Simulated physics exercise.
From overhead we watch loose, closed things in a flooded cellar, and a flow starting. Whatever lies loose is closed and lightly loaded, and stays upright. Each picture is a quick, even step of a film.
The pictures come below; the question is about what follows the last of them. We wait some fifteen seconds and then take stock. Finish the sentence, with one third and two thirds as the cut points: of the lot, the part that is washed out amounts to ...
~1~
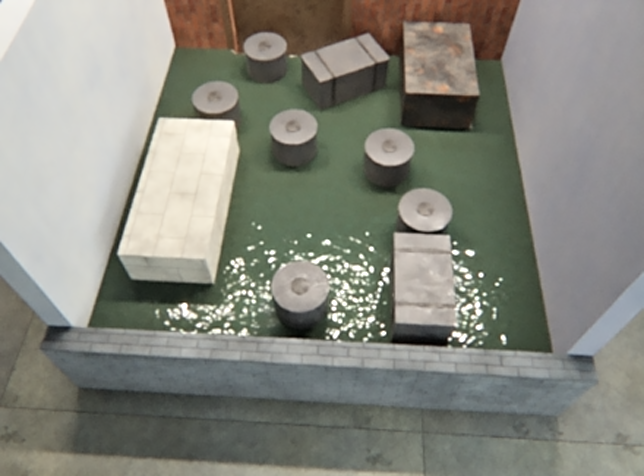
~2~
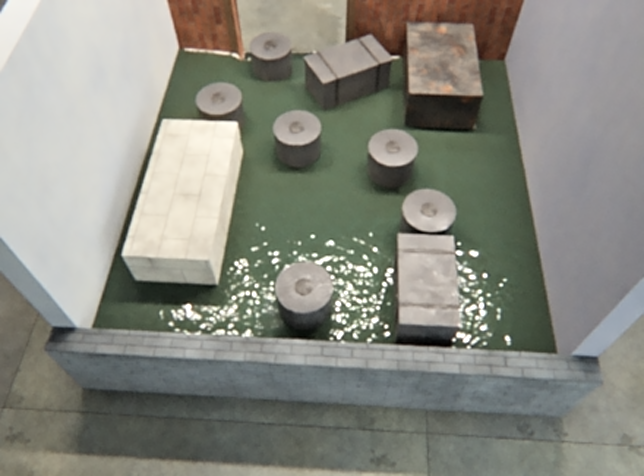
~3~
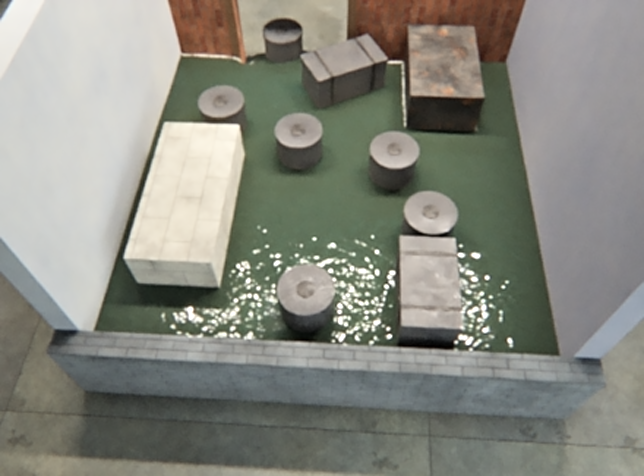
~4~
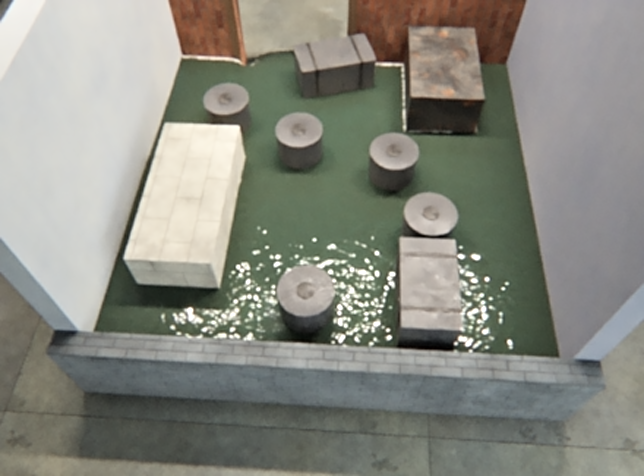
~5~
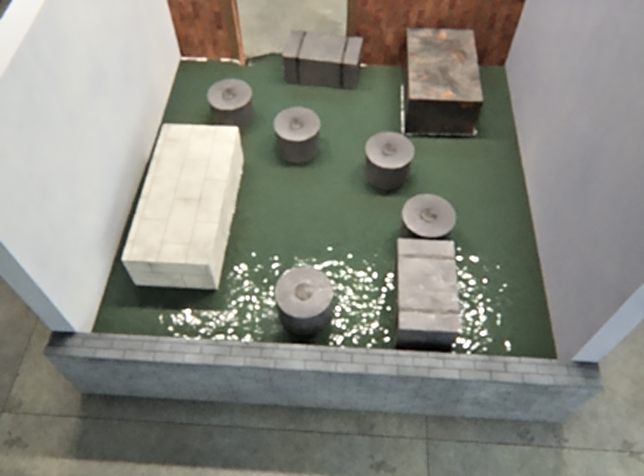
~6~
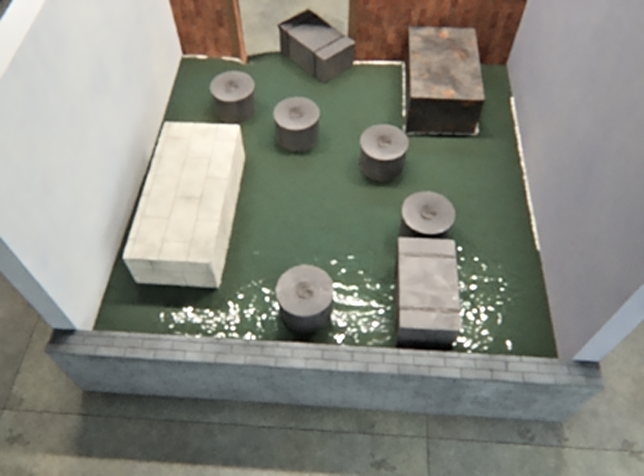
... two thirds or more.
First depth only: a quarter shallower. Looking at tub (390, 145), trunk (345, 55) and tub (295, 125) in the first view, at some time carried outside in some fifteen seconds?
Object by object the verdict is leaves, leaves, leaves.
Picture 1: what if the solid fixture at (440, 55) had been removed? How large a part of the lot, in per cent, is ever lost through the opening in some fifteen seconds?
I'd put it at around 60 percent.
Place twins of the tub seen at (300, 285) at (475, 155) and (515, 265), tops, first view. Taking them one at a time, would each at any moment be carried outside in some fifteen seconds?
Exits, remains.
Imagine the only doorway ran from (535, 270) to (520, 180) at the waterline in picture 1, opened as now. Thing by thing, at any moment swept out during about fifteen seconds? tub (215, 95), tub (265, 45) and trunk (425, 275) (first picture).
Lab log - 1: Retained; 2: Retained; 3: Escaped.
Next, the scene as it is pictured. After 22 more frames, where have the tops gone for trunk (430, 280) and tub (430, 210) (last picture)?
First near (367, 233), second near (318, 84).
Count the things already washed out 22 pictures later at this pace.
All told, it is 5.
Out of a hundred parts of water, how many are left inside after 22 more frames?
By my count, 50 per cent.
A moment on, 2 of 8 are out; 6 afloat.
Next, 5 of 8 are out; 3 afloat.
Later, 5 of 8 are out; 3 afloat.
In the end, 6 of 8 are out; 2 afloat.
